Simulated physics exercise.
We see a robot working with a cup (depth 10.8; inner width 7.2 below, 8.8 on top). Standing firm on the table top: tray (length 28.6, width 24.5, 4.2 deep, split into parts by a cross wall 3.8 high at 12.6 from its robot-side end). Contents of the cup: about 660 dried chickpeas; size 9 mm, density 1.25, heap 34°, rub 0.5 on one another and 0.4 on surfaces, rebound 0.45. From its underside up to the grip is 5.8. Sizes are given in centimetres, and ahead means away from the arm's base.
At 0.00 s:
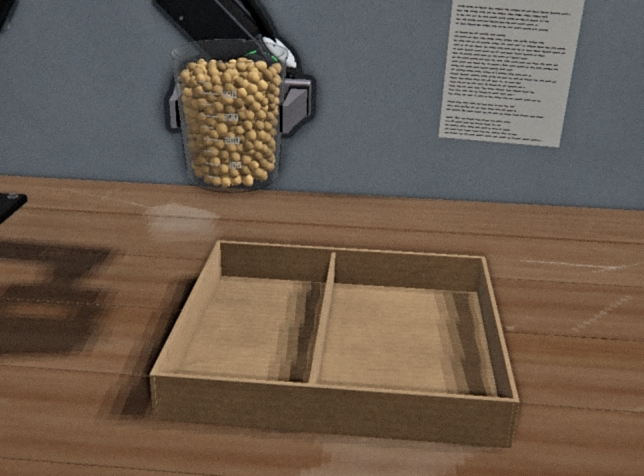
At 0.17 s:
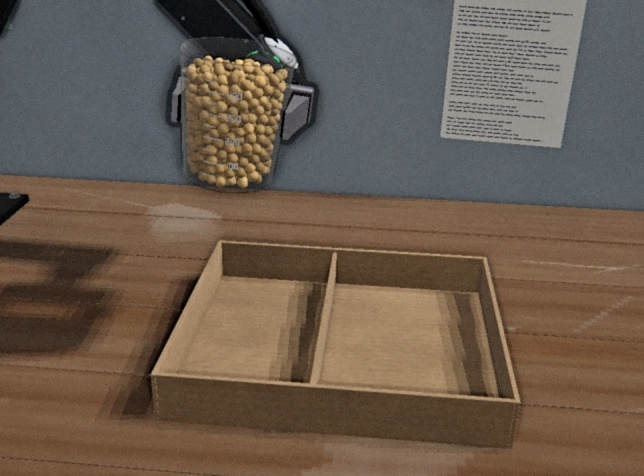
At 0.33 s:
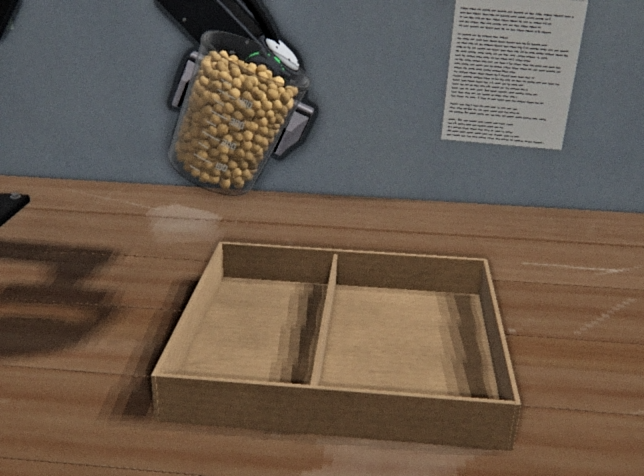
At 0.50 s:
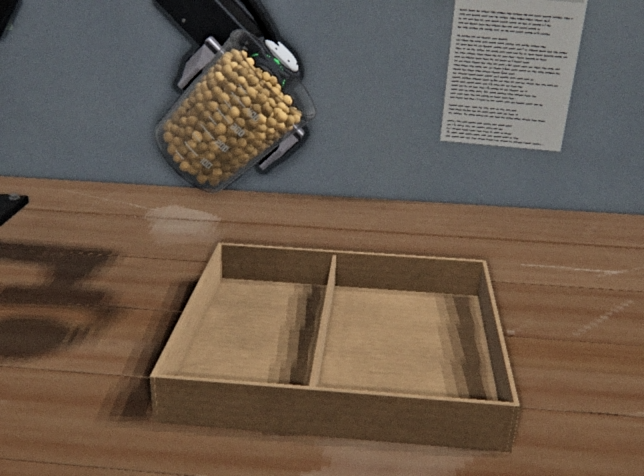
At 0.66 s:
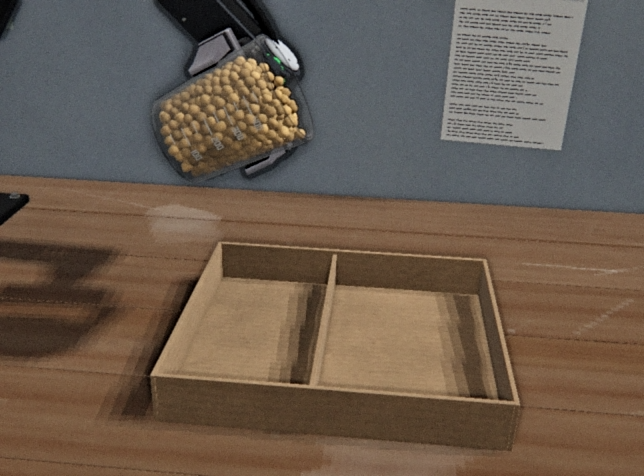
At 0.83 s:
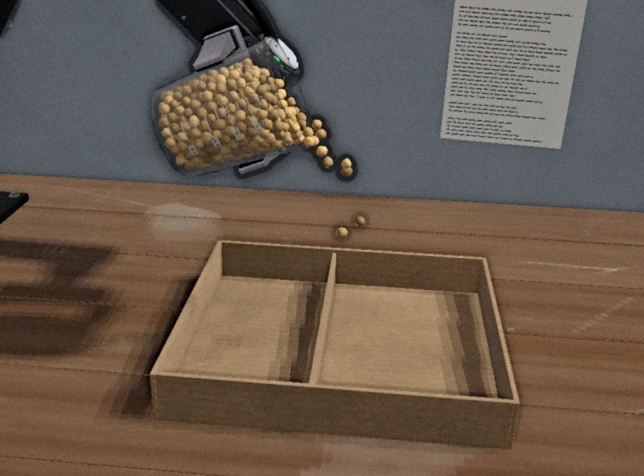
A dark robot gripper, seen from a fixed view facing a wooden tabletop and a blue-grey wall, holds a clear cup full of tan chickpeas at upper left. Below sits an open light-brown tray split in two by a divider, with a printed white sheet on the wall at upper right. The gripper tilts the cup steadily rightward until a few chickpeas tumble from its rim toward the tray.
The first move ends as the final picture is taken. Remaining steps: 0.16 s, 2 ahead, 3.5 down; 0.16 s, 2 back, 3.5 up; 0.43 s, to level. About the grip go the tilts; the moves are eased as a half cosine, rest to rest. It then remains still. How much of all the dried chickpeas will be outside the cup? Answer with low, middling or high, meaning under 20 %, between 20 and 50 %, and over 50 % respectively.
Low.
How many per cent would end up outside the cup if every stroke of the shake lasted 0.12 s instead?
The share would be near 10 %.
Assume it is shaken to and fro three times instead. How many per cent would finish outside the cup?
It would come to about 10 %.
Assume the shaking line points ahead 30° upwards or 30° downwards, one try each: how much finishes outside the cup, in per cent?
I'd say close to 20 percent for the first and close to 15 percent for the second.
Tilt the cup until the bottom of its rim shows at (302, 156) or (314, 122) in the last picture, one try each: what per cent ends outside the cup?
The first try gives around 20 percent and the second around 0 percent.
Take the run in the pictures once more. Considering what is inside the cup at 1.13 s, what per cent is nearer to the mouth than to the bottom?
That share comes to roughly 50 percent.
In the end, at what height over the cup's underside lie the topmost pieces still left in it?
Around 11.0 cm up.
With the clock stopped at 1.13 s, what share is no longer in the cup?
So far around 5 % is out.
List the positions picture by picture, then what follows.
In the first frame, cup middle at (232, 118), level; upper third of the load around (229, 84), from x 185 to 275, top at y 65; 661 in the cup.
In the second frame, cup middle at (233, 118), tilted 6° forward; upper third of the load around (233, 85), from x 190 to 280, top at y 60.
In the third frame, cup middle at (232, 118), tilted 23° forward; upper third of the load around (235, 89), from x 180 to 290, top at y 55.
In the fourth frame, cup middle at (230, 119), tilted 45° forward; upper third of the load around (237, 92), from x 170 to 295, top at y 55.
In the fifth frame, cup middle at (230, 116), tilted 62° forward; upper third of the load around (239, 93), from x 165 to 300, top at y 60.
In the sixth frame, cup middle at (229, 114), tilted 68° forward; upper third of the load around (233, 94), from x 165 to 360, top at y 65; 654 in the cup, 7 in flight or on a rim.
After 1.13 s, tilted 68° forward, highest piece 26 above the table; 630 in the cup, 16 in the far-side part, 15 in flight or on a rim.
After 1.43 s, tilted 18° forward, highest piece 27 above the table; 610 in the cup, 38 in the far-side part, 5 in the robot-side part, 8 in flight or on a rim.
After 1.78 s, level, highest piece 28 above the table; 610 in the cup, 45 in the far-side part, 6 in the robot-side part.
After 2.83 s, level, highest piece 28 above the table; 610 in the cup, 45 in the far-side part, 6 in the robot-side part.
At rest, 610 in the cup, 45 in the far-side part, 6 in the robot-side part. That is 8 % outside the cup.
